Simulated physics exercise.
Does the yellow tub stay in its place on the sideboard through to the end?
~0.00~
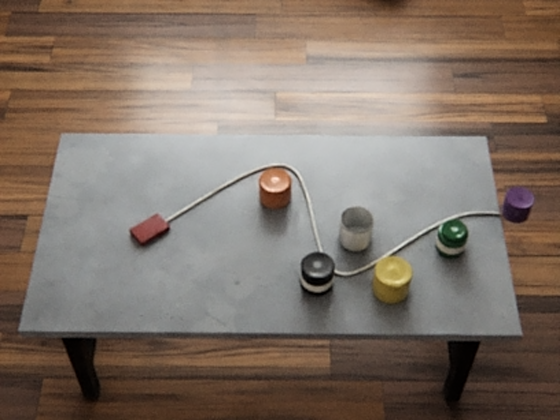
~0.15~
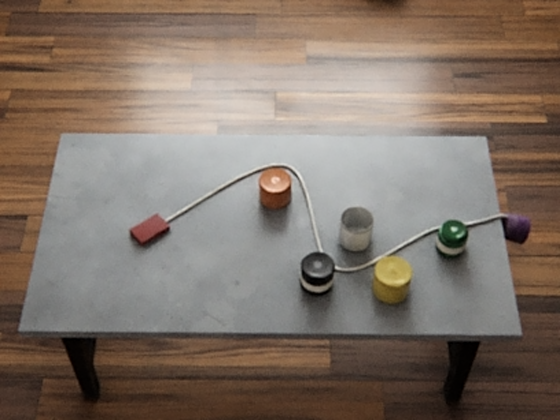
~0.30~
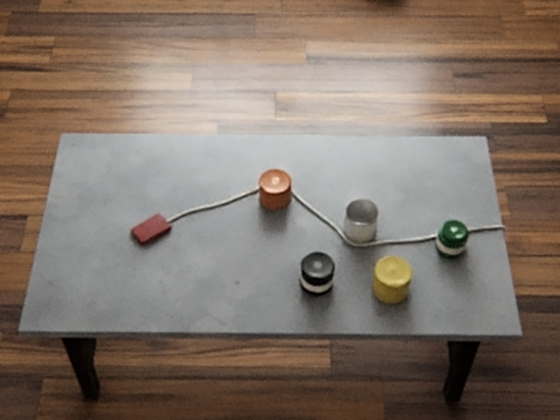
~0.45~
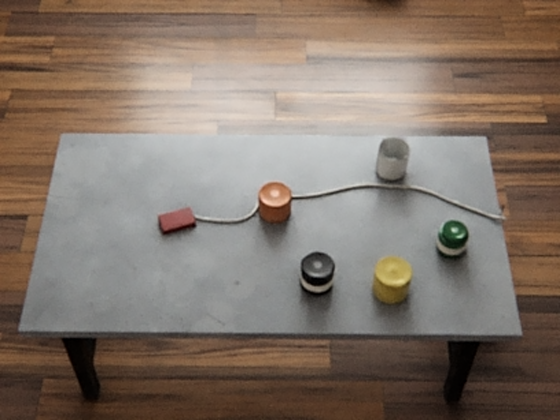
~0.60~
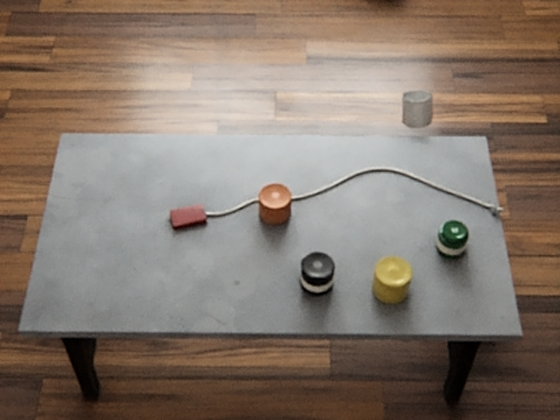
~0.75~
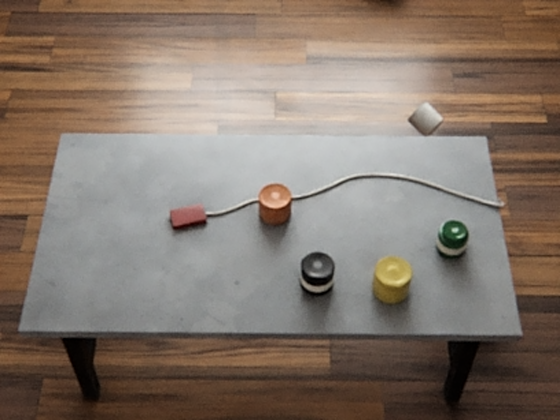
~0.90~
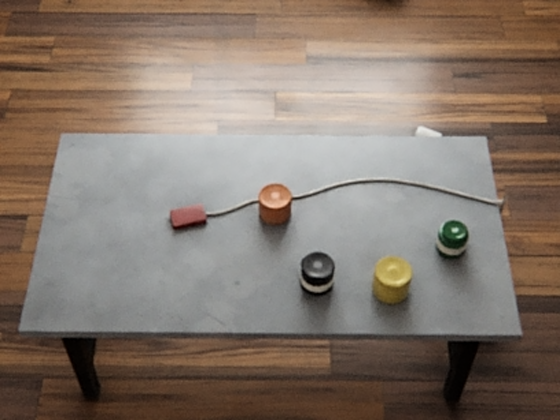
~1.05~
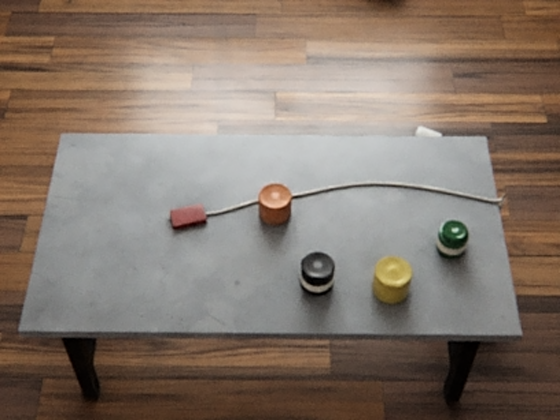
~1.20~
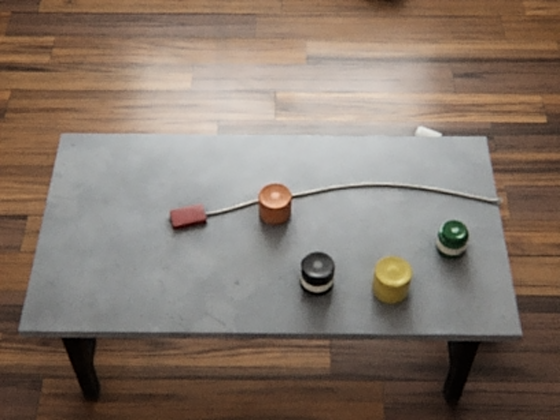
Yes, the yellow tub hardly moves, while the red phone shifts a moderate way and the pale mug travels a long way, over the far edge.
